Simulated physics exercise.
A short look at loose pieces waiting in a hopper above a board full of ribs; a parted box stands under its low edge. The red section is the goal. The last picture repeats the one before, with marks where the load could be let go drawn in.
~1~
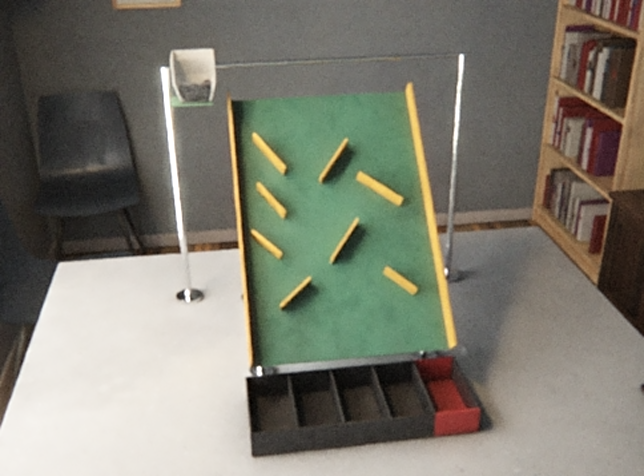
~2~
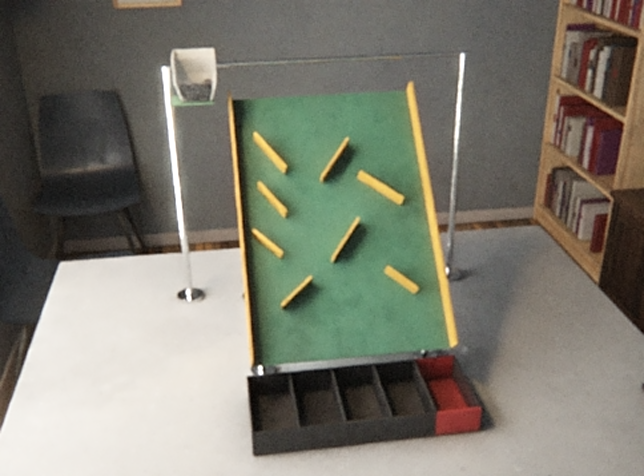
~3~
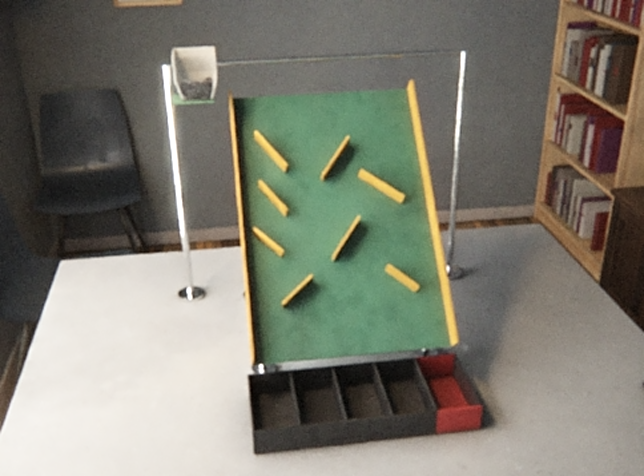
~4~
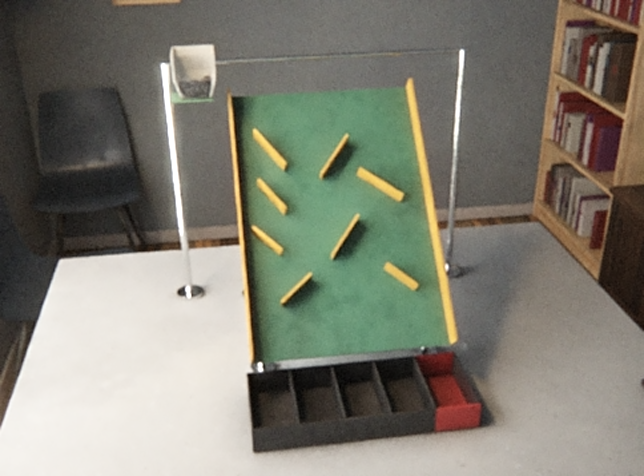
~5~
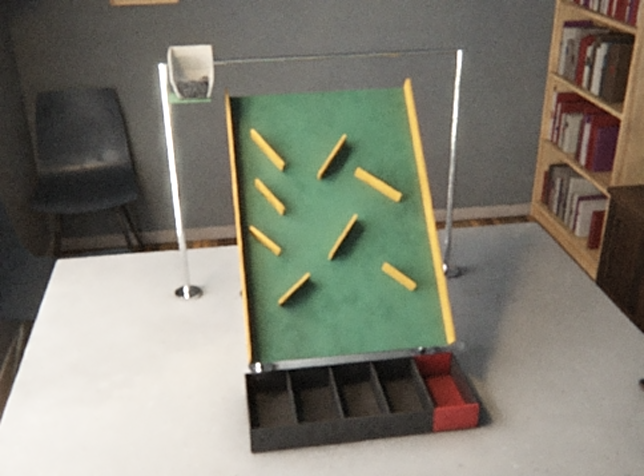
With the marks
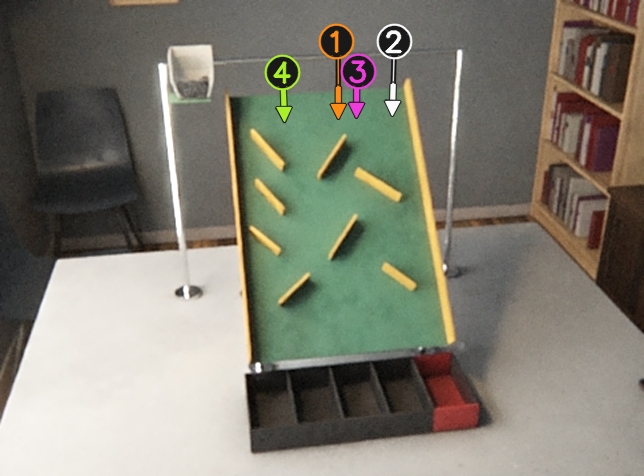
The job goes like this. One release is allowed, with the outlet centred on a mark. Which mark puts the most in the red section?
Mark 2 does it best.
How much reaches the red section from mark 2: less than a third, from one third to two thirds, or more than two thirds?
More than two thirds.
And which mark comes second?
Here it is mark 3.
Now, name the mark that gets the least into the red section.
4 it is.
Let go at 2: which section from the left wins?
It is the fifth one.
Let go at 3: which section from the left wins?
The fifth.
On the marked copy, mark 1 meets the board at (338, 113); mark 2 meets the board at (392, 110); mark 3 meets the board at (356, 112); mark 4 meets the board at (284, 116).
Choosing 1, roughly a quarter in the red section, roughly two thirds in other sections, about a tenth held on the board.
Choosing 2, the larger part in the red section, about a tenth held on the board, about a tenth outside the box.
Choosing 3, roughly half in the red section, roughly a quarter in other sections, roughly a quarter held on the board.
Choosing 4, not one piece in the red section, almost all in other sections, just a few held on the board.
